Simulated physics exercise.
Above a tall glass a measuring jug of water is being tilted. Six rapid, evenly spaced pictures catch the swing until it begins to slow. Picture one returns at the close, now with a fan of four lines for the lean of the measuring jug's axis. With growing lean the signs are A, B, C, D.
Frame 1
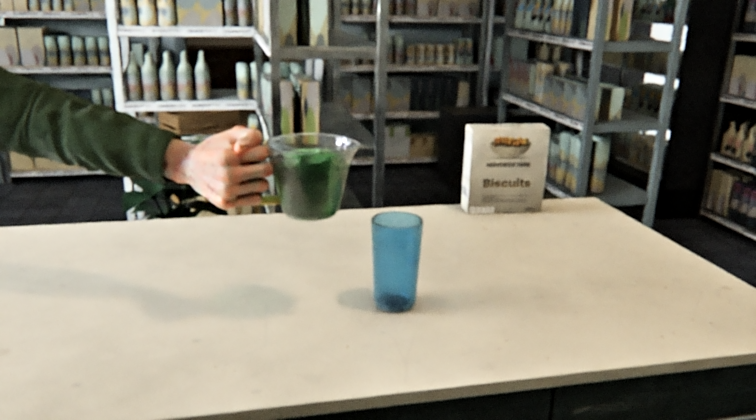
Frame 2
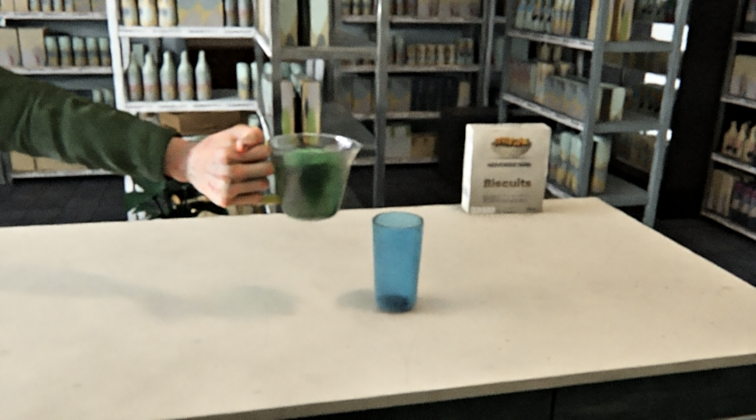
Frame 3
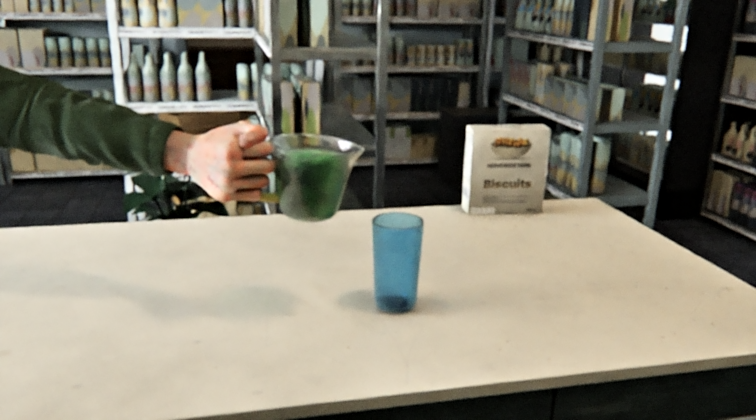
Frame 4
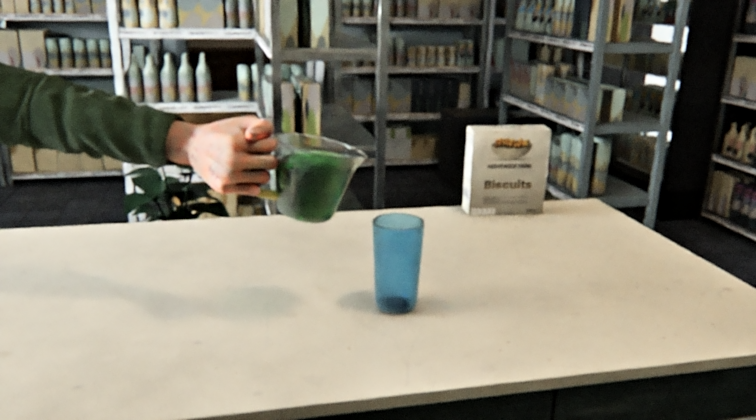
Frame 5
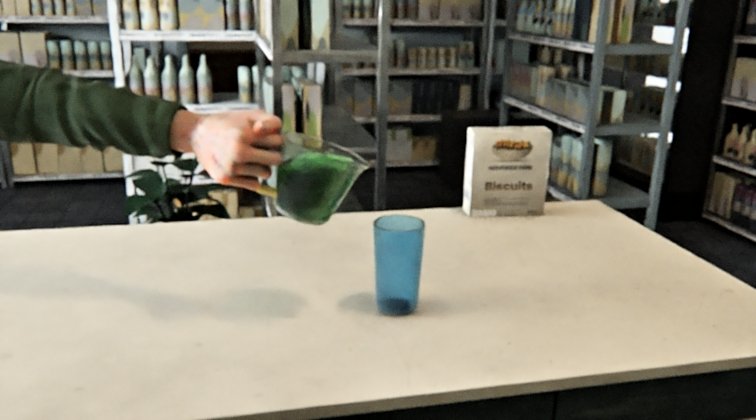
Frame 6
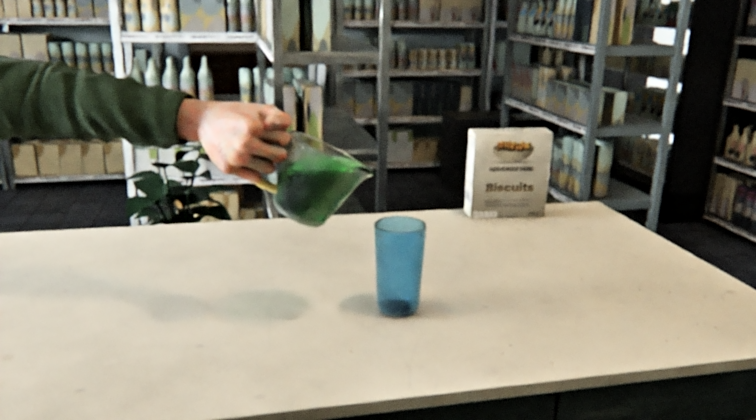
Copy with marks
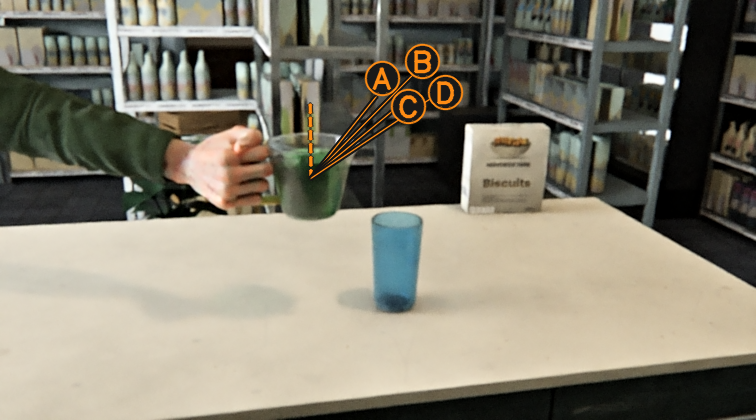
In a room lined with shelves of bottles and boxes, a hand in a green sleeve holds a clear measuring jug of green liquid upright, near a blue glass and a biscuit box on a pale table. The hand gradually tips the jug rightward, and the liquid shifts toward its spout.
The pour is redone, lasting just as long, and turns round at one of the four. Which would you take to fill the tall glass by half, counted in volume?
It is C.
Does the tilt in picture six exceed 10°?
Yes, it does.
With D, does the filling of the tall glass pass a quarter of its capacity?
Yes.
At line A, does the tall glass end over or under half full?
Under.
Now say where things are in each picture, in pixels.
In the first frame, upright, lip at (359, 144); rim of the tall glass round (397, 219); nothing has left yet.
In the second frame, upright, lip at (361, 145); nothing has left yet.
In the third frame, tipped about 5°, lip at (363, 149); nothing has left yet.
In the fourth frame, tipped about 12°, lip at (366, 156); nothing has left yet.
In the fifth frame, tipped about 19°, lip at (369, 164); nothing has left yet.
In the sixth frame, tipped about 27°, lip at (371, 174); water is over the lip, down to (371, 174).
On the marked copy, A at (376, 96); B at (412, 75); C at (391, 112); D at (429, 99).
With A, the tall glass ends with about 27 % of what it can hold.
With B, the tall glass ends with about 39 % of what it can hold.
With C, the tall glass ends with about 51 % of what it can hold.
With D, the tall glass ends with about 62 % of what it can hold.
